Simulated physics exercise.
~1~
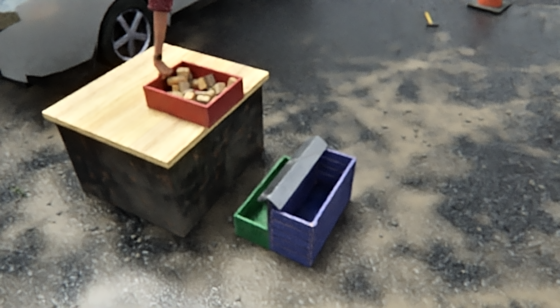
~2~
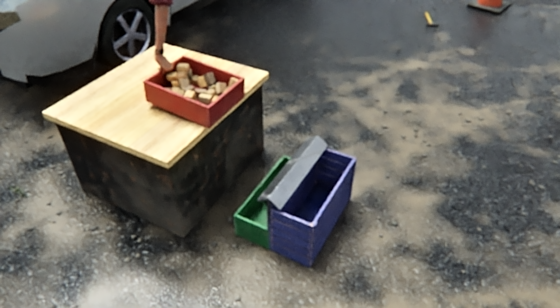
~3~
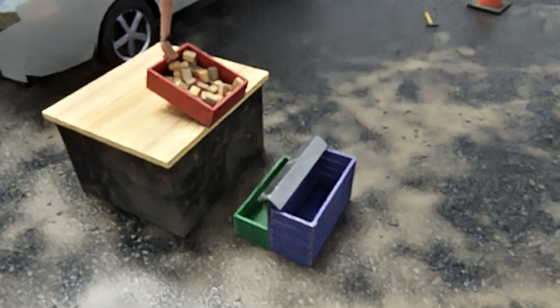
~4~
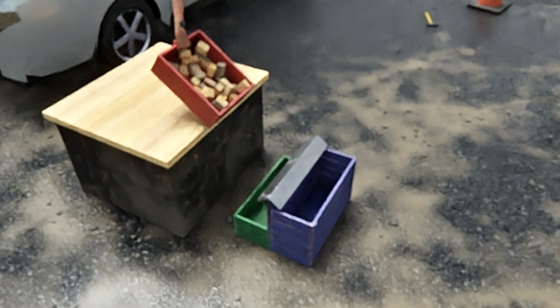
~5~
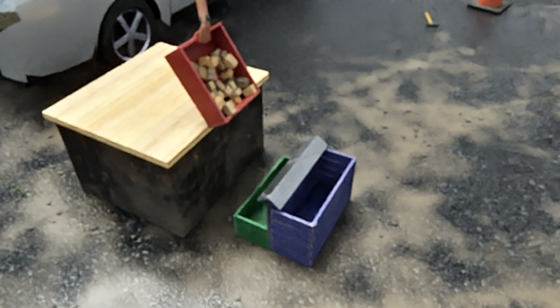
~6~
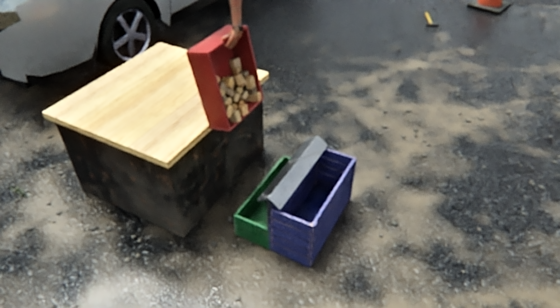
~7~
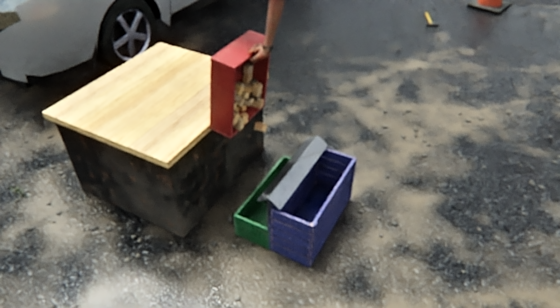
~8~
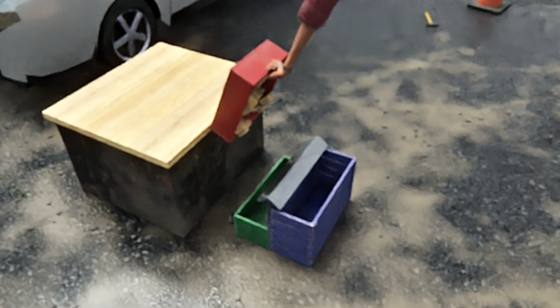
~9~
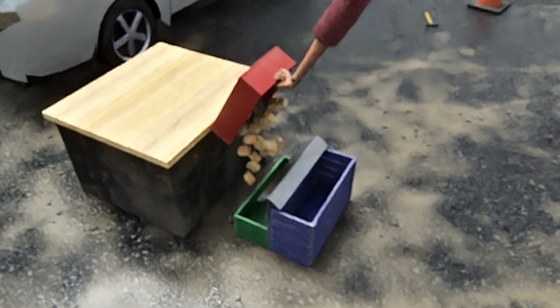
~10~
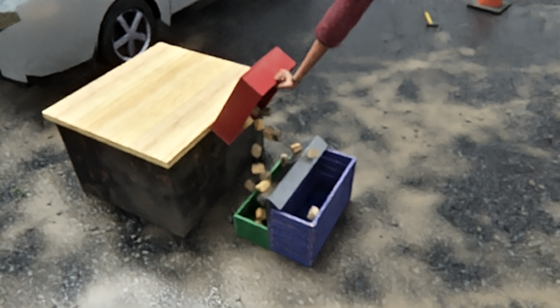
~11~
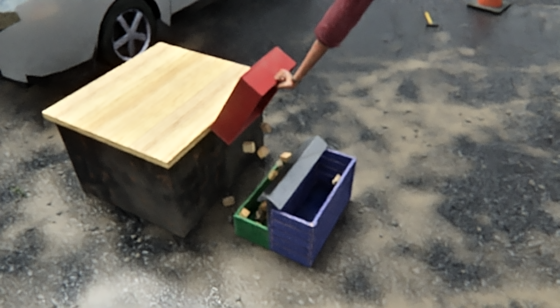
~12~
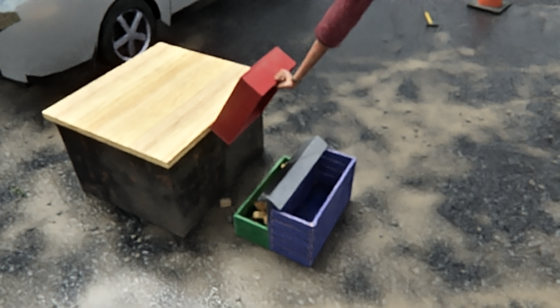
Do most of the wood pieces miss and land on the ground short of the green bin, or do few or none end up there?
Very little of the wood ends up on the ground short of the green bin. Most of the pieces drop into the green bin instead.
